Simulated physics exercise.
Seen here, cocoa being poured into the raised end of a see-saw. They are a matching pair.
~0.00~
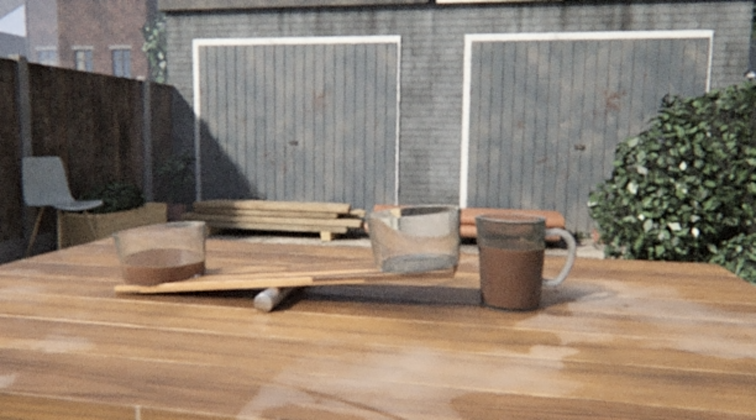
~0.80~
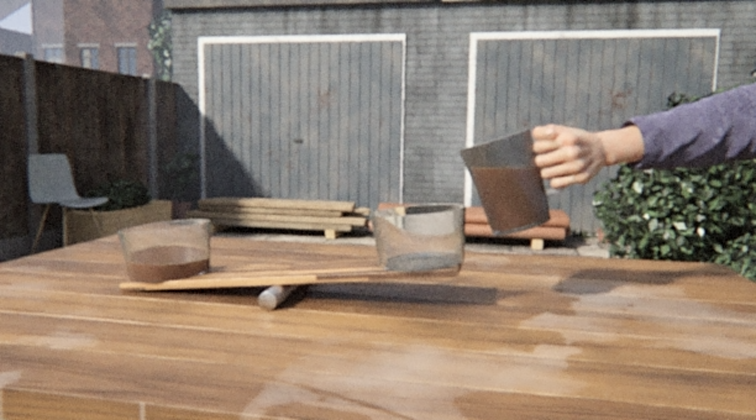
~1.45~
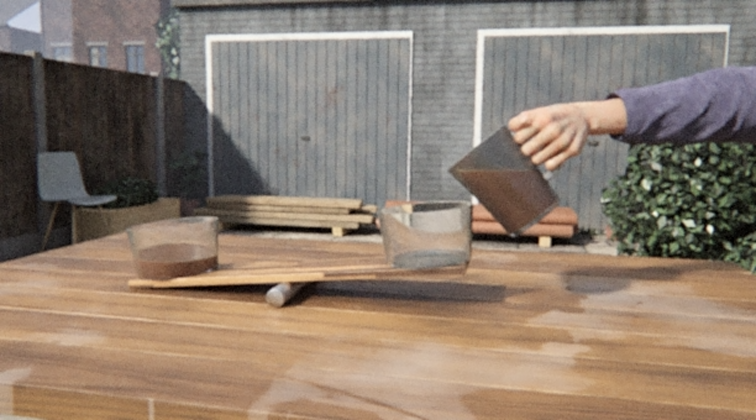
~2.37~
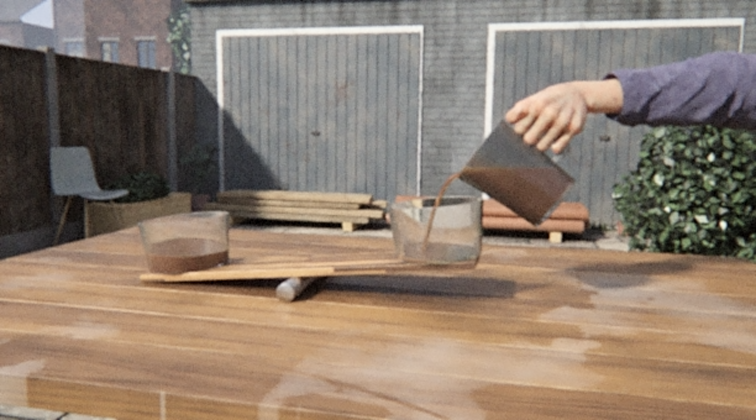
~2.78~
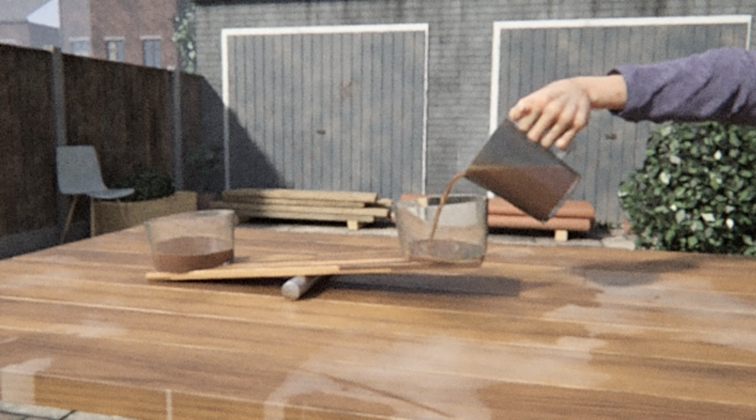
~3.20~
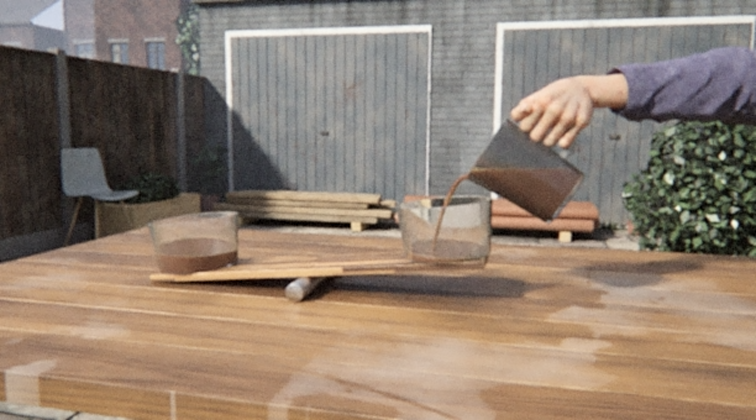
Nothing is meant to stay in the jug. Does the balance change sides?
The shelf board swings over.
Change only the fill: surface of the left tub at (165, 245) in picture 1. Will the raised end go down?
Verdict: Keeps its lean.
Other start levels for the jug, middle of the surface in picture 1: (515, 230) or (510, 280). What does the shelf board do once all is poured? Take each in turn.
As listed: Flips, stays.
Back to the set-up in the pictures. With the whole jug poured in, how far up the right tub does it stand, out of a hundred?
Near 50 in a hundred.
After 7.5 s, the right tub is about a quarter full; the shelf board leans as before.
After 10.8 s, the right tub is about half full; the shelf board has swung over, and that end is down.
After 13.7 s, the right tub is about half full; the shelf board has swung over, and that end is down.
